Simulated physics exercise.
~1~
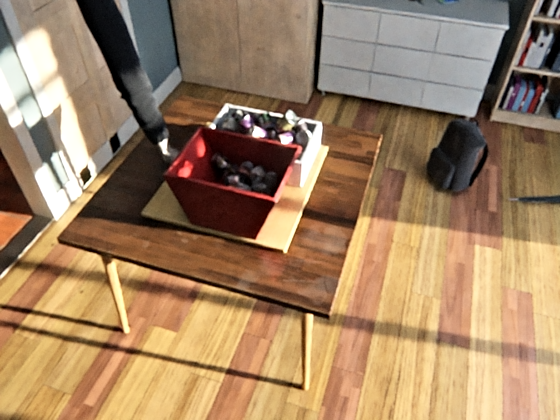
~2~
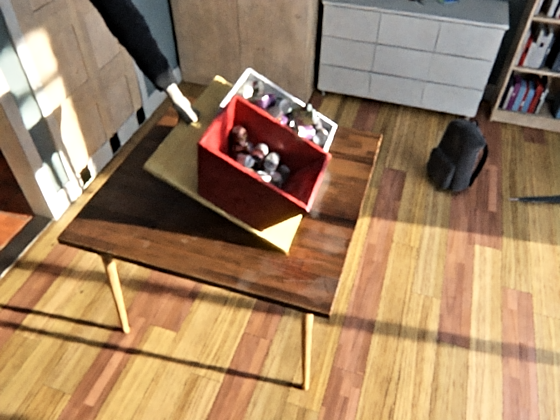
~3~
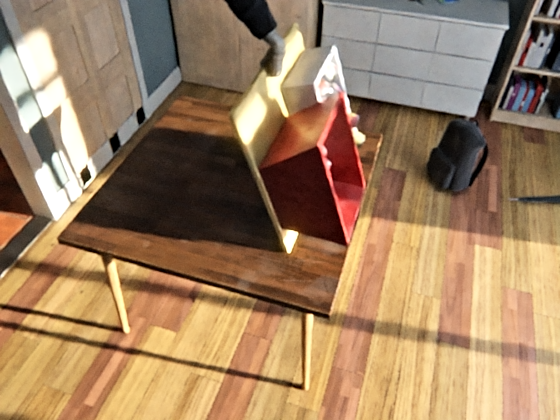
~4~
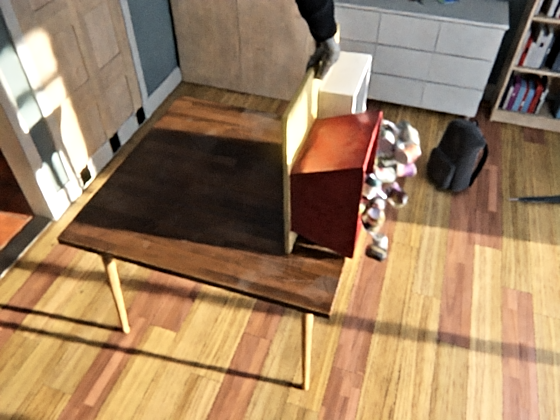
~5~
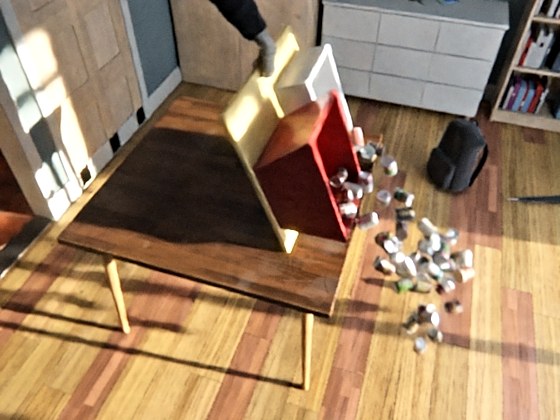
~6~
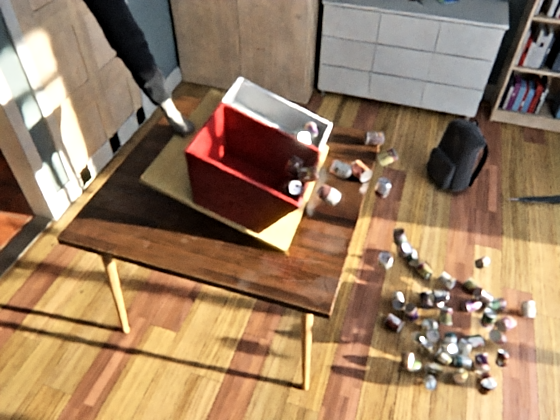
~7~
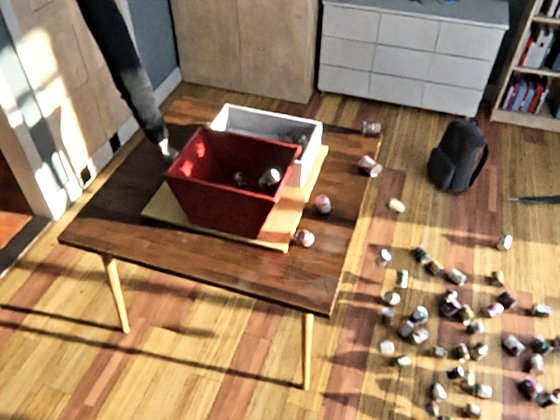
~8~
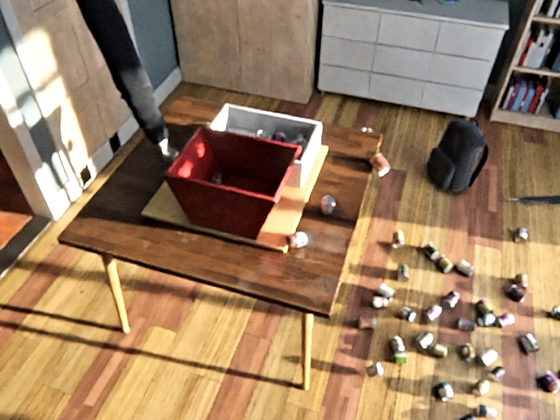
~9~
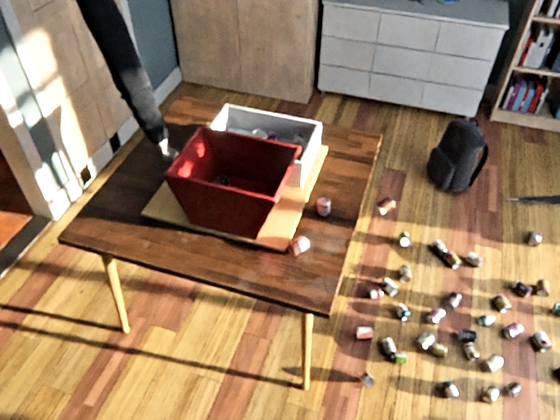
An arm tips a board with two crates, spilling many small cans, then lowers it flat.
